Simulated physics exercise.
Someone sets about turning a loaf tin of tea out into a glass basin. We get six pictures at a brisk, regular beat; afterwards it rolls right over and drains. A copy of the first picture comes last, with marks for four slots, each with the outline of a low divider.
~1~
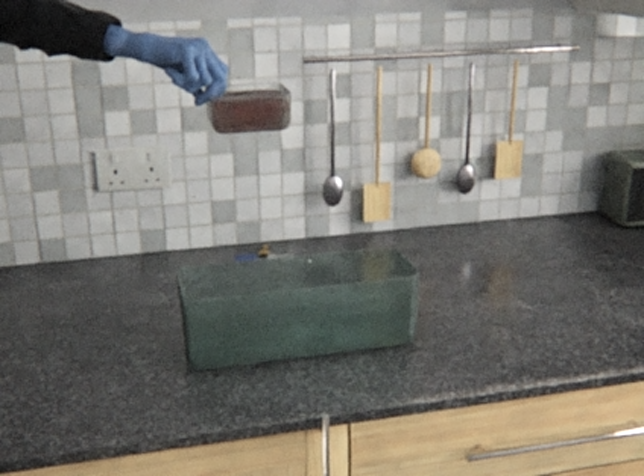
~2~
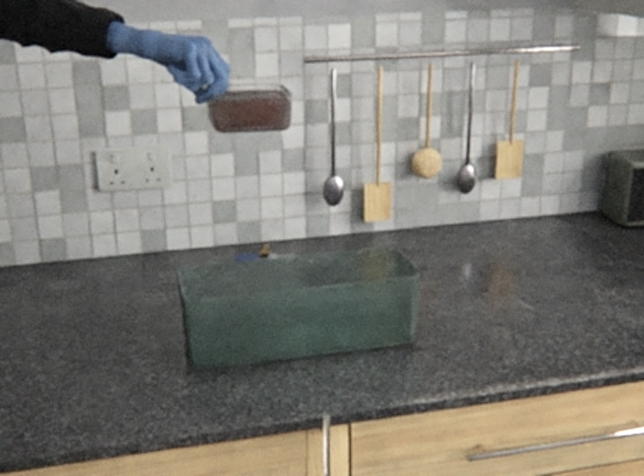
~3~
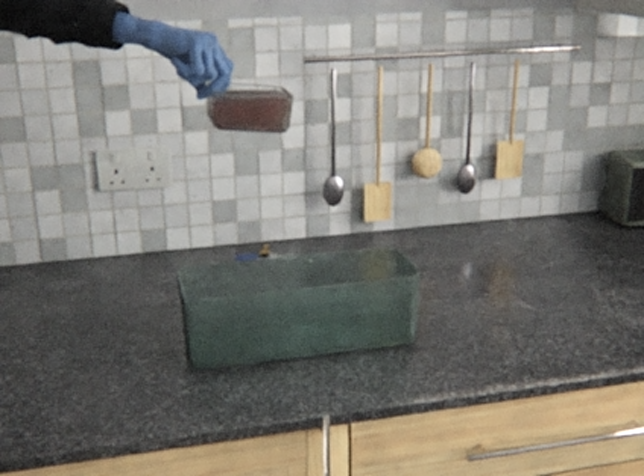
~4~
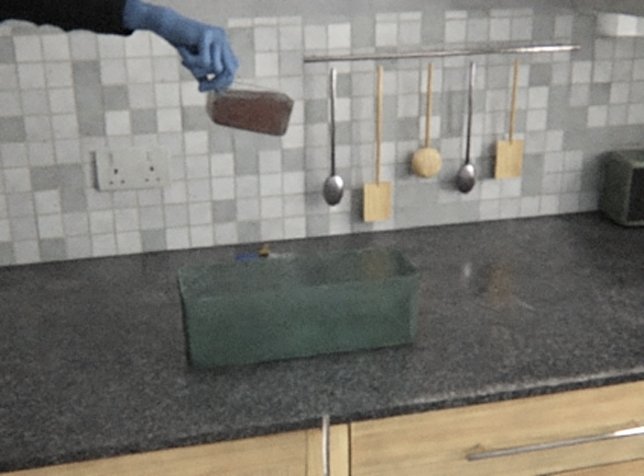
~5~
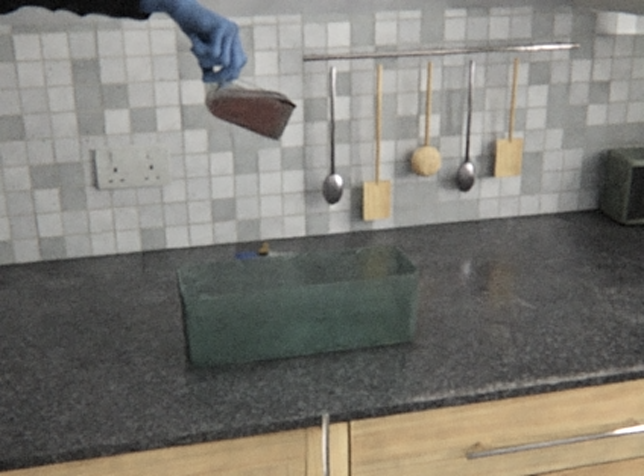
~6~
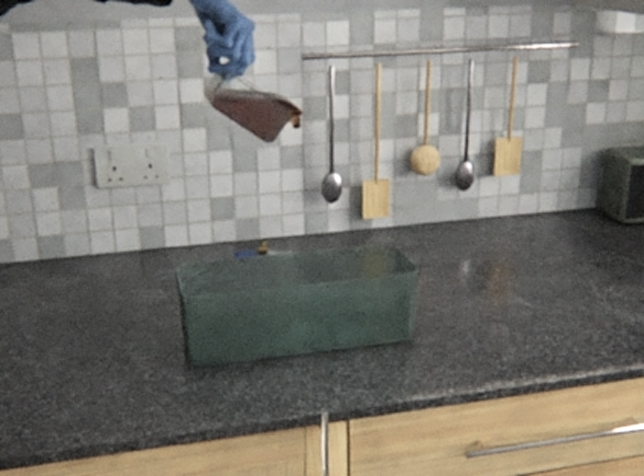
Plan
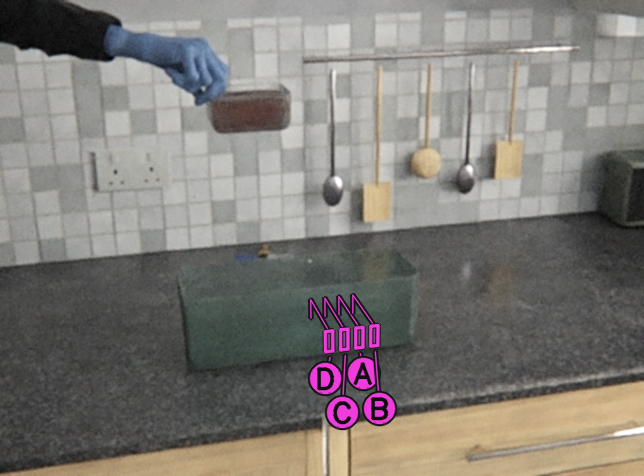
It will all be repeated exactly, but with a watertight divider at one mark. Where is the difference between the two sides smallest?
A beats the others.
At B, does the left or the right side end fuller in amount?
More ends on the left.
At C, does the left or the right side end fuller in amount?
The right side.
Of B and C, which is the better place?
That is place C.
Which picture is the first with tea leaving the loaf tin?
Picture 5.
In magenta, A at (360, 353); B at (375, 351); C at (345, 355); D at (330, 357).
With A, about 53 % ends left of the wall and 43 % right of it; 4 % is lost outside.
With B, about 86 % ends left of the wall and 9 % right of it; 4 % is lost outside.
With C, about 31 % ends left of the wall and 65 % right of it; 4 % is lost outside.
With D, about 25 % ends left of the wall and 70 % right of it; 5 % is lost outside.
